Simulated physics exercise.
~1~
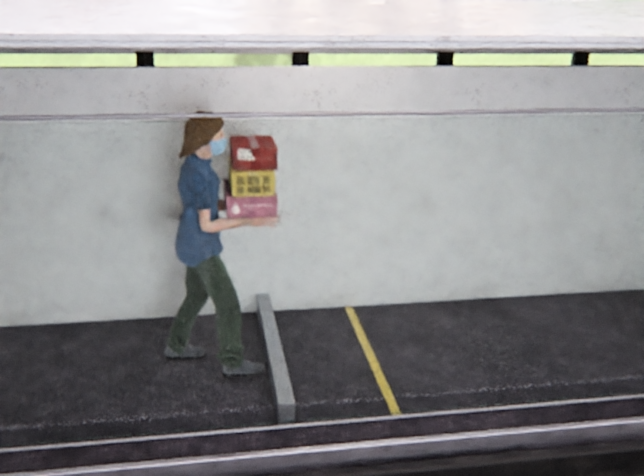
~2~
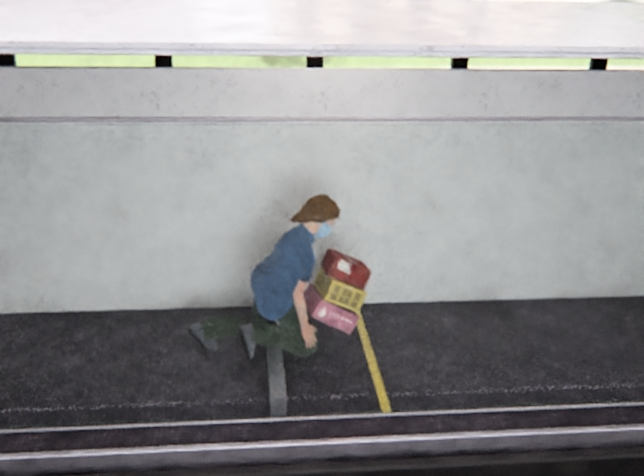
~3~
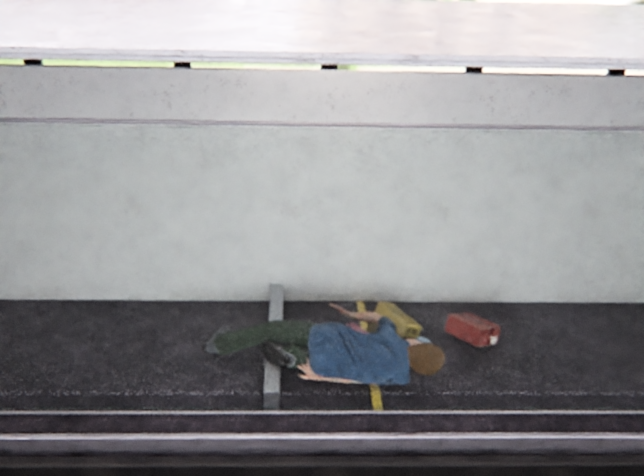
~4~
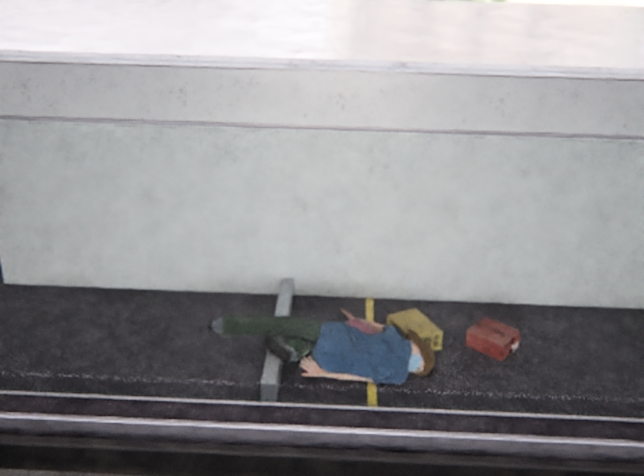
A masked person in a blue shirt carrying three stacked boxes pitched forward over a low gray rail and ended up sprawled face down across it, while the red and yellow boxes tumbled off to the right, past the yellow line.
